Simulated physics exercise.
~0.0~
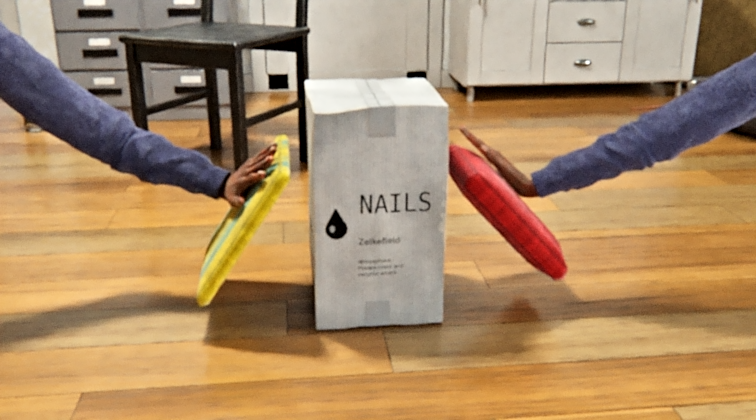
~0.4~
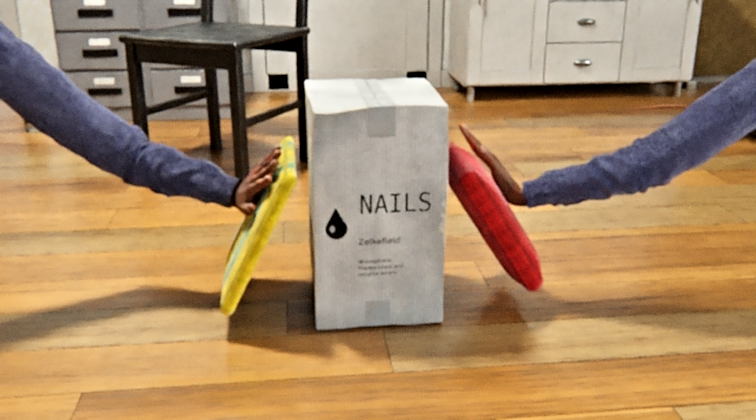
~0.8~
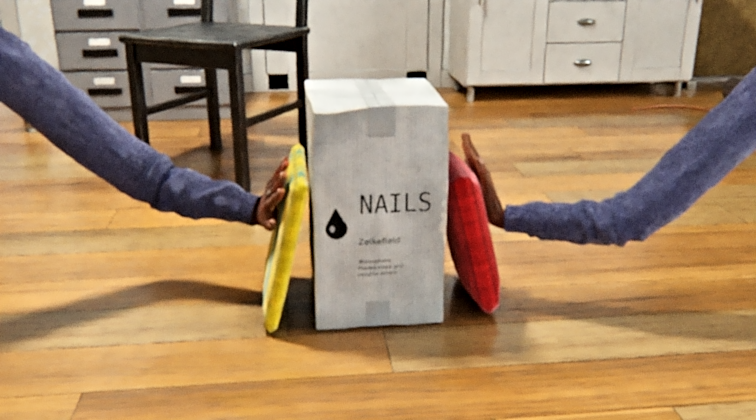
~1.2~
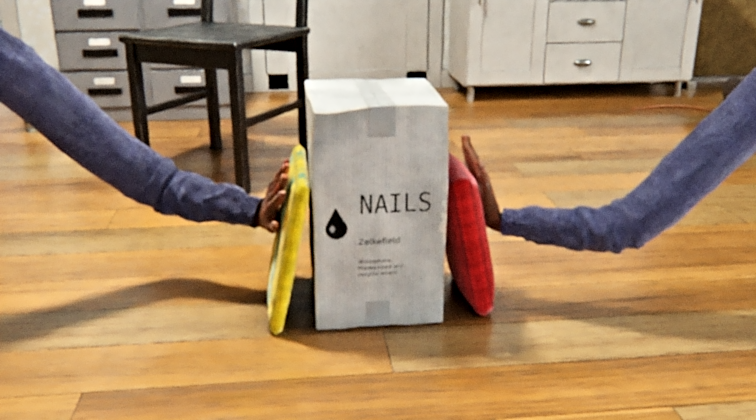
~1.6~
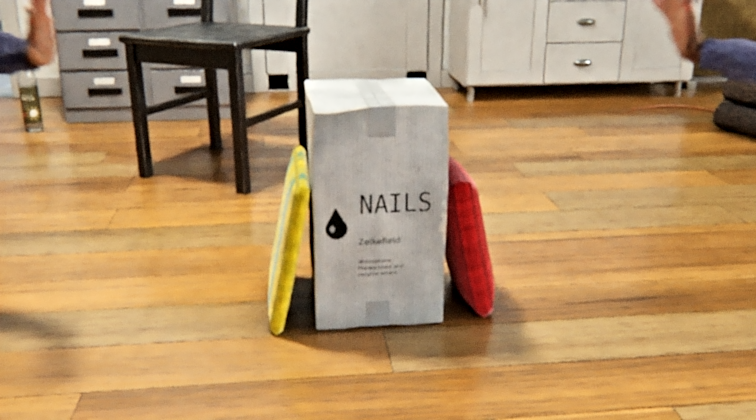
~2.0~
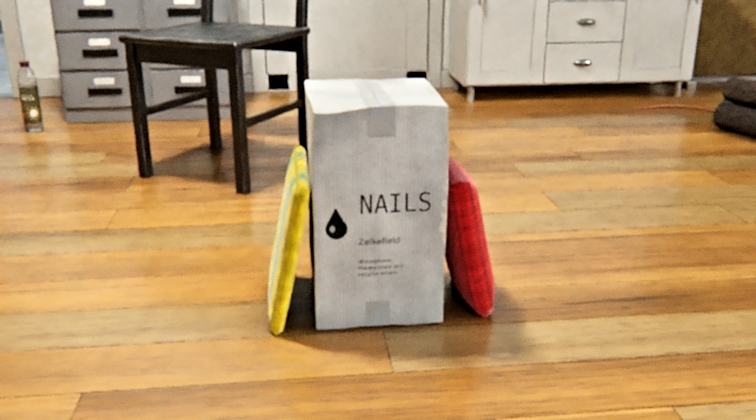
On a wooden floor, two hands lean yellow and red pads against a white box, which stay leaning.
